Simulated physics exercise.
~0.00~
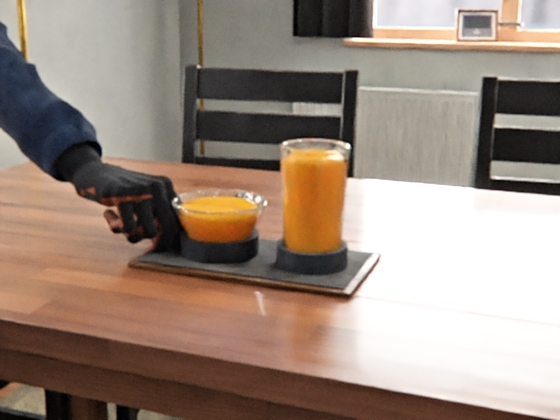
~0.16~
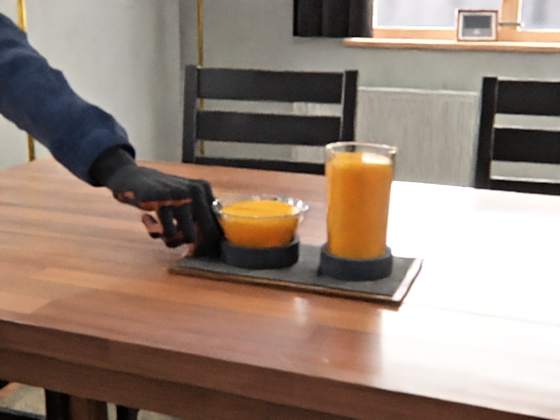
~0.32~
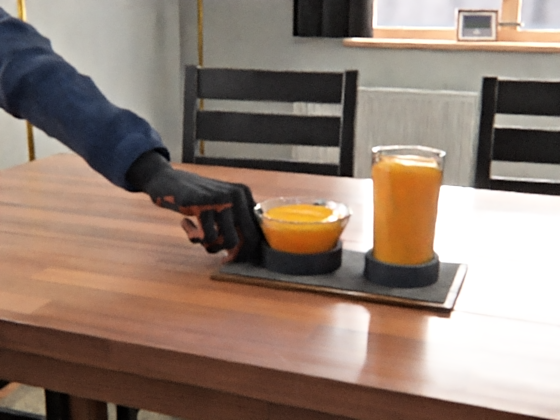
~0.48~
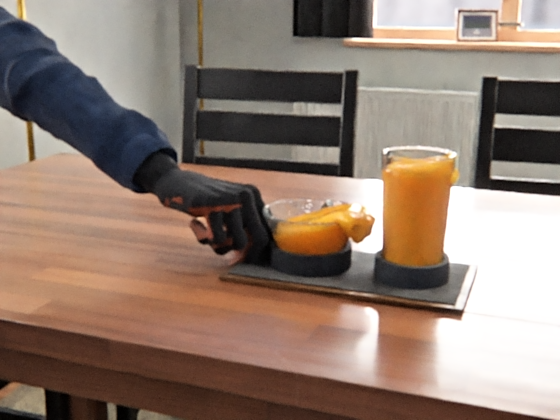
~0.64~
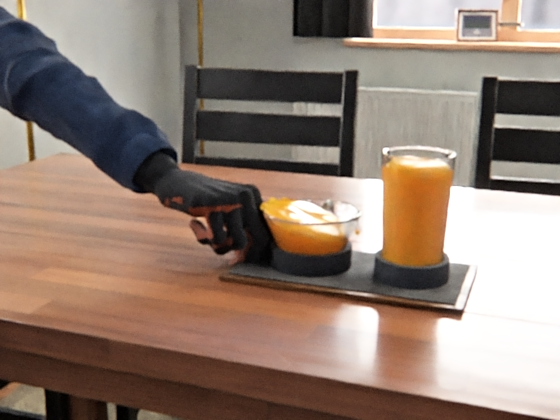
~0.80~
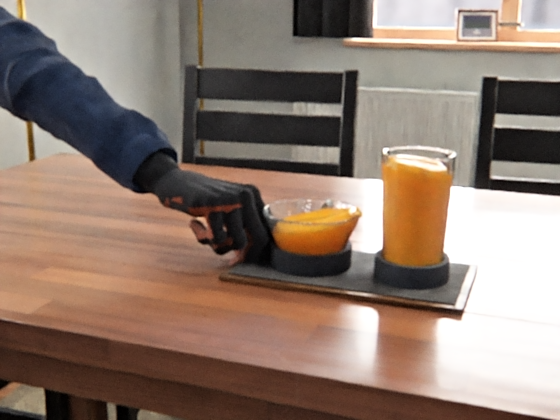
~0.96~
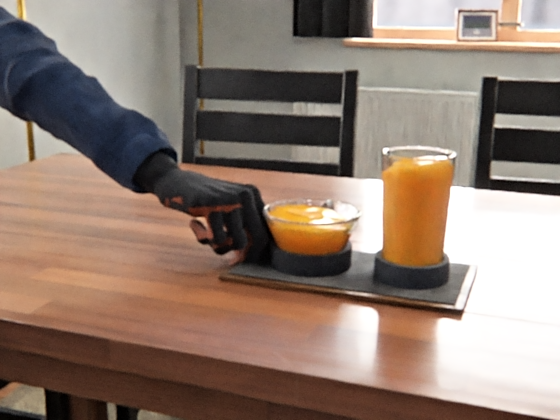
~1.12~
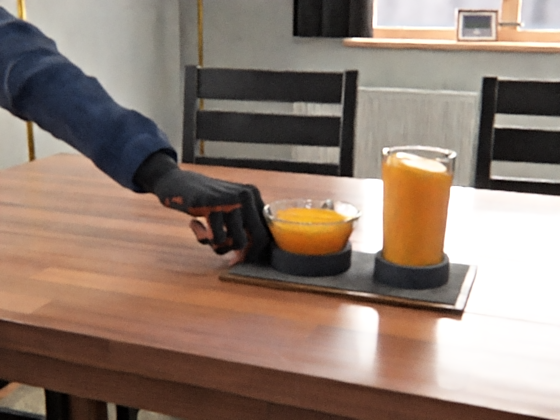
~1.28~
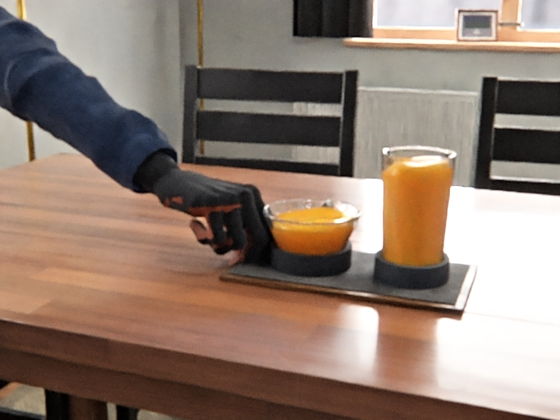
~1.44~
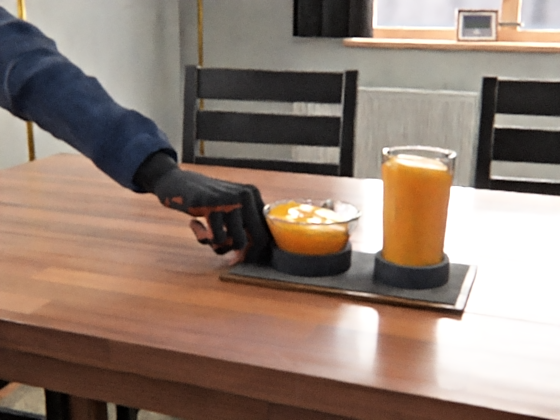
On a wooden table, a black-gloved hand slides a dark tray holding a glass teacup and a slim glass of orange juice to the right, then stops abruptly; juice surges in both, some spilling over the teacup's rim, before the sloshing eases with the tray at rest.
